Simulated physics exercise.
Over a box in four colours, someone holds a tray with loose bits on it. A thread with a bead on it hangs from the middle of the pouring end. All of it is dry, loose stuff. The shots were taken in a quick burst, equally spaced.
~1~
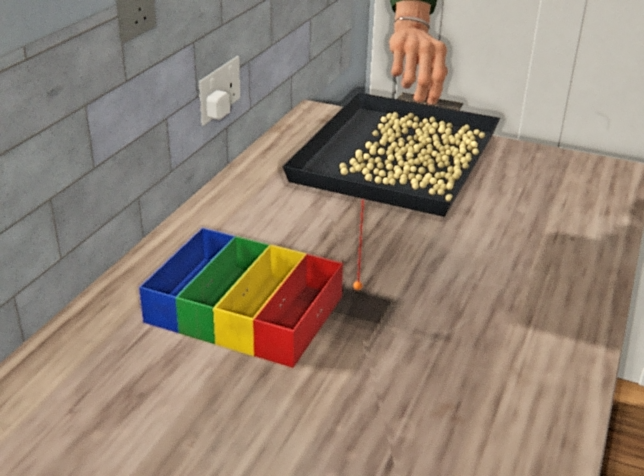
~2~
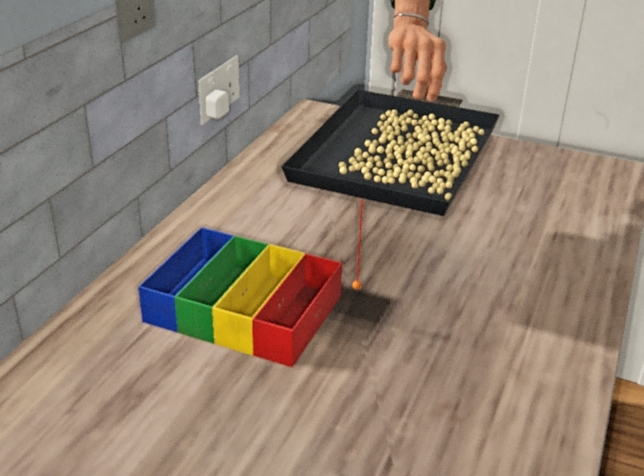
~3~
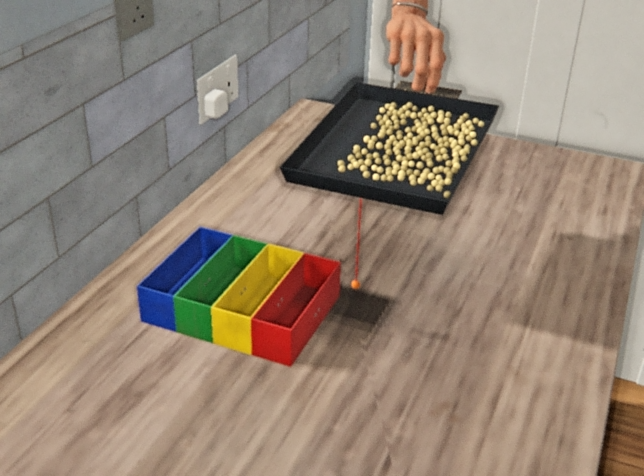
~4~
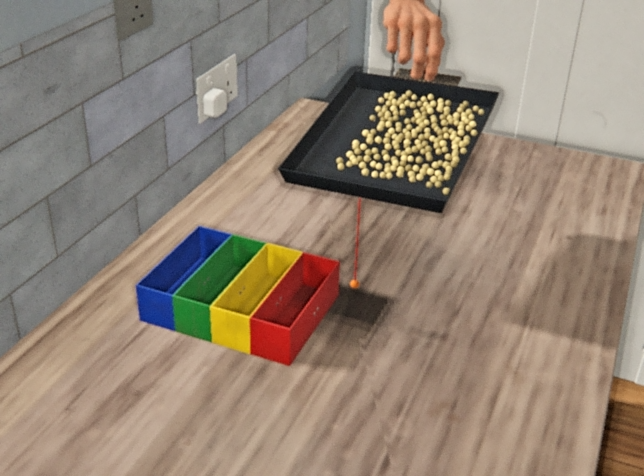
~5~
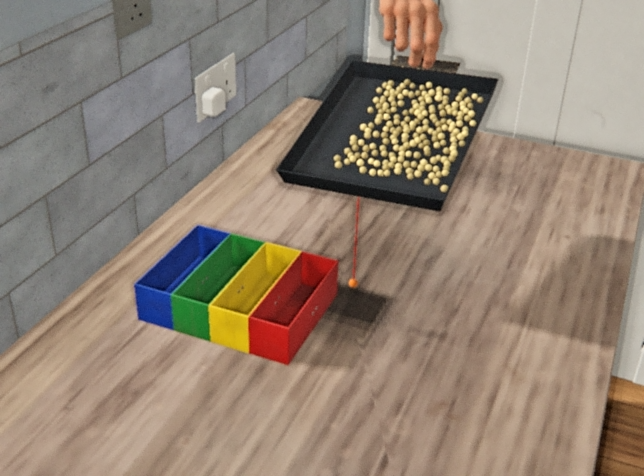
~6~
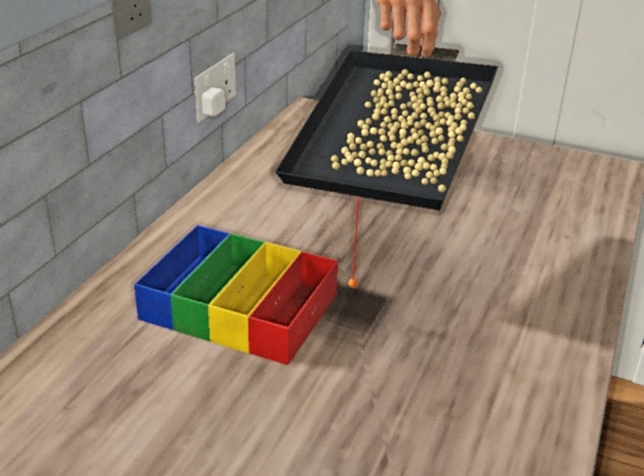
A pale wood-grain worktop beside a grey brick-patterned wall with sockets is seen from above at an angle, the view staying almost still. An open box with blue, green, yellow and red cells sits left of centre, while beyond it a hand holds a dark tray of cream-coloured beans, an orange bead hanging beneath on a red thread. The hand slowly raises the tray's far end, tilting it slightly towards the viewer.
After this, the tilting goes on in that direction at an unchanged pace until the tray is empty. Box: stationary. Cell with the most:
Red.
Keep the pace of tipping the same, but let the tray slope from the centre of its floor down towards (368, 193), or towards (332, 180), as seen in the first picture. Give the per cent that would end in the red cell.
The first try would leave around 20 per cent there, the second around 60 per cent.
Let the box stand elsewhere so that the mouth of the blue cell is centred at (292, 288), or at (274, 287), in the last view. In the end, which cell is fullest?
In turn: That blue cell; the blue cell.
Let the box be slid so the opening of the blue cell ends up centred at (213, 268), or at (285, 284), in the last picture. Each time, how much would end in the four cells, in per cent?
80 per cent, then 90 per cent.
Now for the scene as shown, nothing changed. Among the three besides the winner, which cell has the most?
The one in second place is that yellow cell.
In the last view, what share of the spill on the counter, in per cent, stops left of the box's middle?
I'd put it at close to 0 per cent.
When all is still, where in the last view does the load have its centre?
Somewhere around (287, 338) in the last picture.
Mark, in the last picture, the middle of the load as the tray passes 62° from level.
The middle of the load sits near (340, 183).
Just after the last frame, tray tipped steeply; almost all on the tray; just a few in the red cell; just a few in the green cell; about a tenth falling or outside the box.
A moment on, tray tipped past a quarter turn; roughly a quarter on the tray; roughly a quarter in the red cell; about a tenth in the yellow cell; just a few in the green cell; roughly half falling or outside the box.
Further on, tray tipped past a quarter turn; roughly half in the red cell; roughly a quarter in the yellow cell; just a few in the green cell; roughly a third falling or outside the box.
When it is over, tray tipped past a quarter turn; roughly half in the red cell; roughly a quarter in the yellow cell; just a few in the green cell; not one in the blue cell; roughly a third outside the box.
